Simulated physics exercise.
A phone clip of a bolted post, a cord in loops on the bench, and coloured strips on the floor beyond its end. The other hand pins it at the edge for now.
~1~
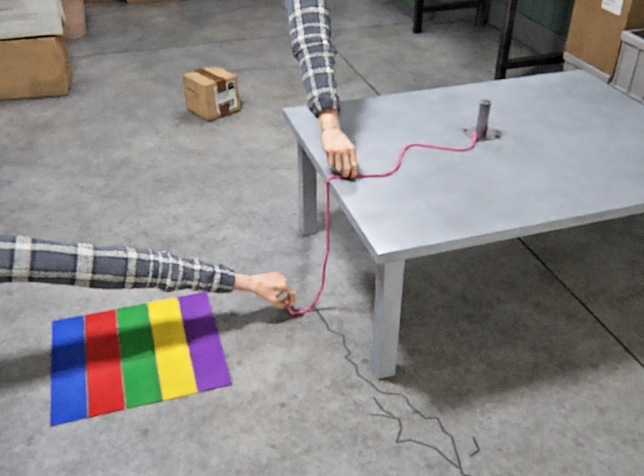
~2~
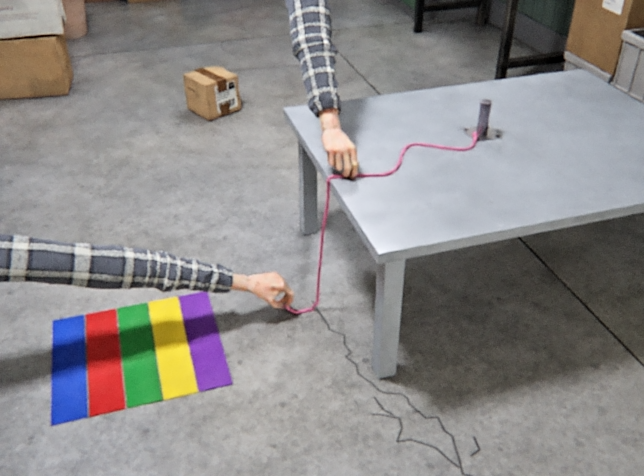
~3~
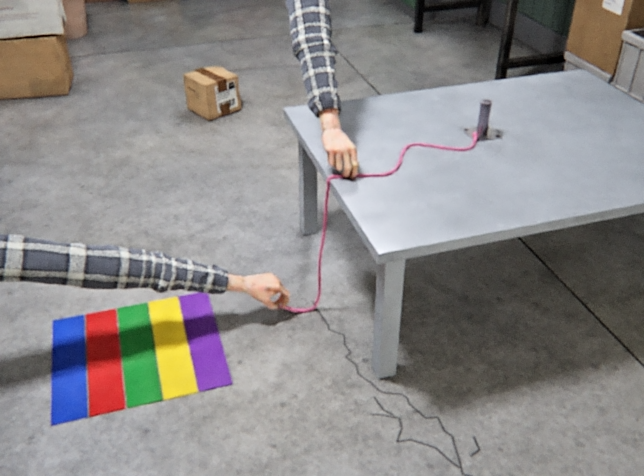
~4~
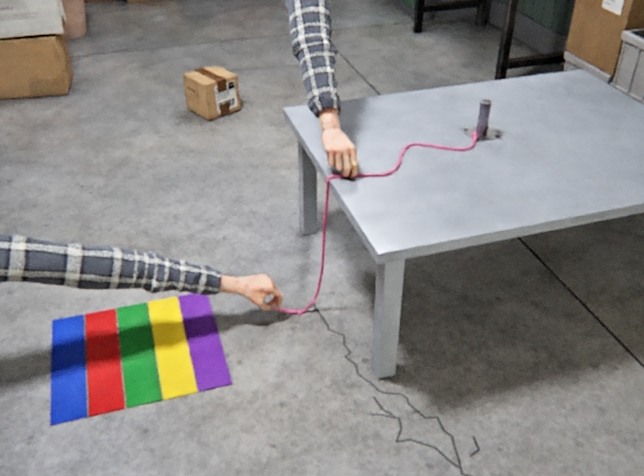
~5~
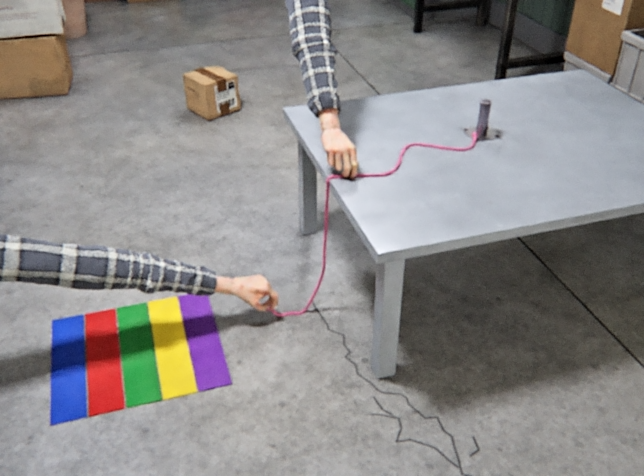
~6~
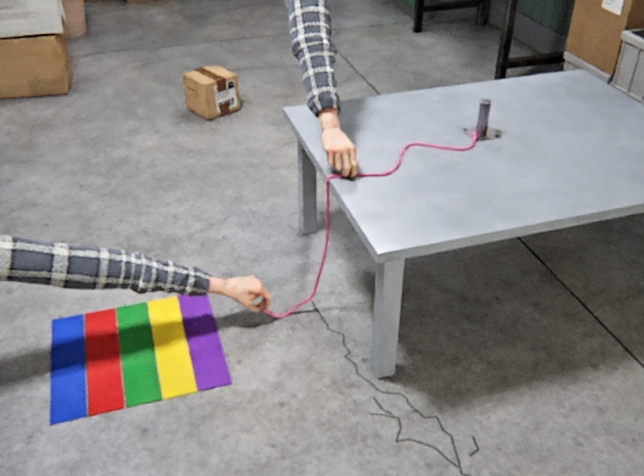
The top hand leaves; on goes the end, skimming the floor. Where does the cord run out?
The green one.
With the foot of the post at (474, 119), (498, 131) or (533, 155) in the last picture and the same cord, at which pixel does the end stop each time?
Near (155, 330), (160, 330) and (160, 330).
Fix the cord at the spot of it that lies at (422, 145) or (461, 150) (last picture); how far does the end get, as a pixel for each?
In that order: (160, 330) and (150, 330).
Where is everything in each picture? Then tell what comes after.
The first frame shows end (287, 305); purple (211, 369); yellow (177, 377); green (142, 385); red (105, 393); blue (69, 401).
The second frame shows end (285, 305); cord through (472, 147) (409, 146) (389, 174) (328, 189) (321, 248) (318, 297).
The third frame shows end (281, 306).
The fourth frame shows end (274, 307); cord through (472, 147) (409, 146) (389, 174) (328, 189) (323, 248) (316, 297).
The fifth frame shows end (269, 308).
The sixth frame shows end (263, 309); cord through (471, 147) (408, 146) (388, 173) (328, 189) (326, 247) (311, 297).
A little later, end near (201, 322); over purple.
Next, end near (158, 330); over yellow.
When it is tight, end near (133, 335); over green. It halts on the green strip.
